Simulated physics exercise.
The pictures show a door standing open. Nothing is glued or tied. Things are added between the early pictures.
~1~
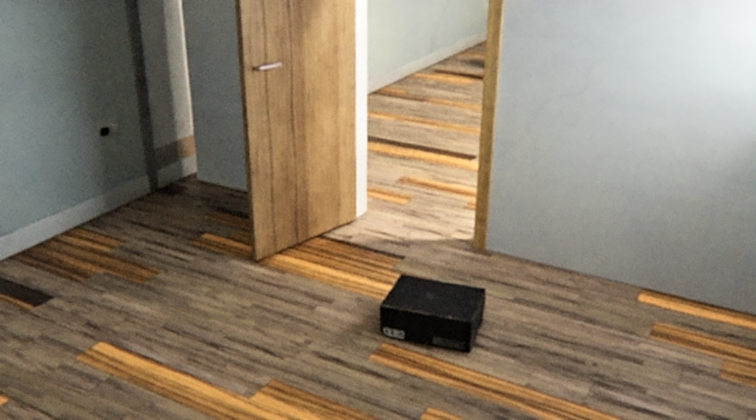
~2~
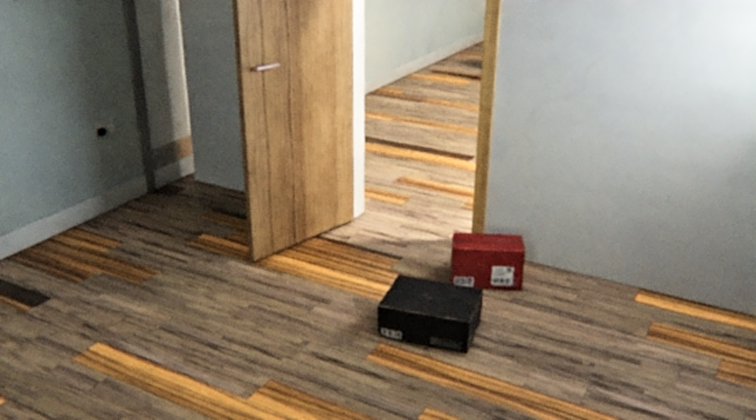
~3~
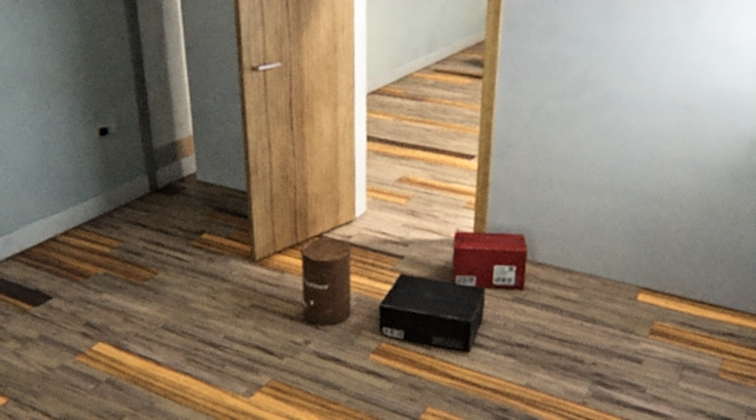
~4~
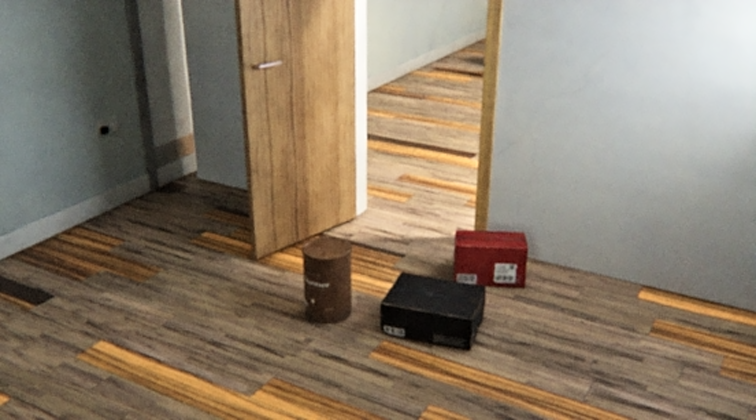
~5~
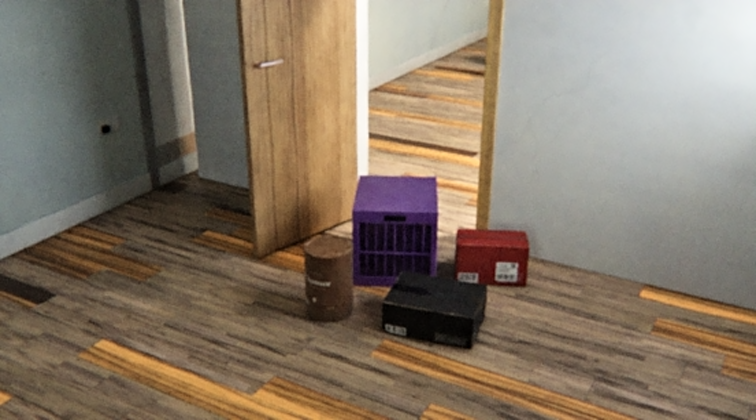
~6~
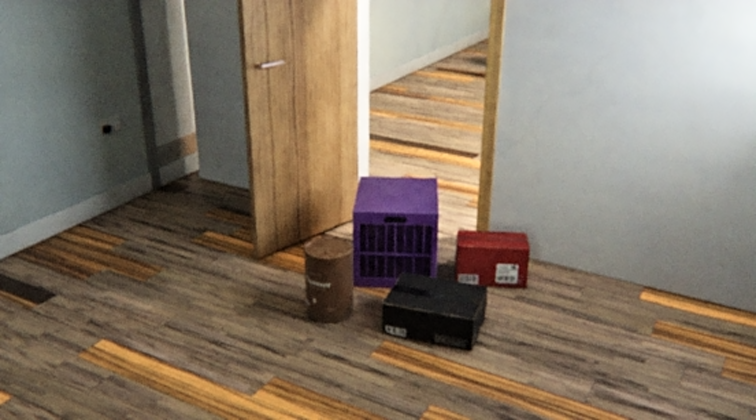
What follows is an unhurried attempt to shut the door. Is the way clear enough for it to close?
As it turns out, it is blocked.
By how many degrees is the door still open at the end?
Some 60° open.
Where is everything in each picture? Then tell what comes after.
The first frame shows door wide open and still.
The second frame shows door wide open and still; red parcel (487, 261).
The third frame shows door wide open and still; black box (433, 312); red parcel (488, 260).
The fourth frame shows door wide open and still; brown pail (328, 280); black box (434, 310).
The fifth frame shows door wide open and still; red parcel (491, 257); brown pail (329, 279).
The sixth frame shows door wide open and still; purple chest (397, 231); black box (435, 310).
Then, 0.60 s on from there, door 92° open.
Then, 1.10 s on from there, door 72° open.
In the end, door 61° open; all 4 unmoved. At the end, from the last picture's camera, purple chest near (397, 231).
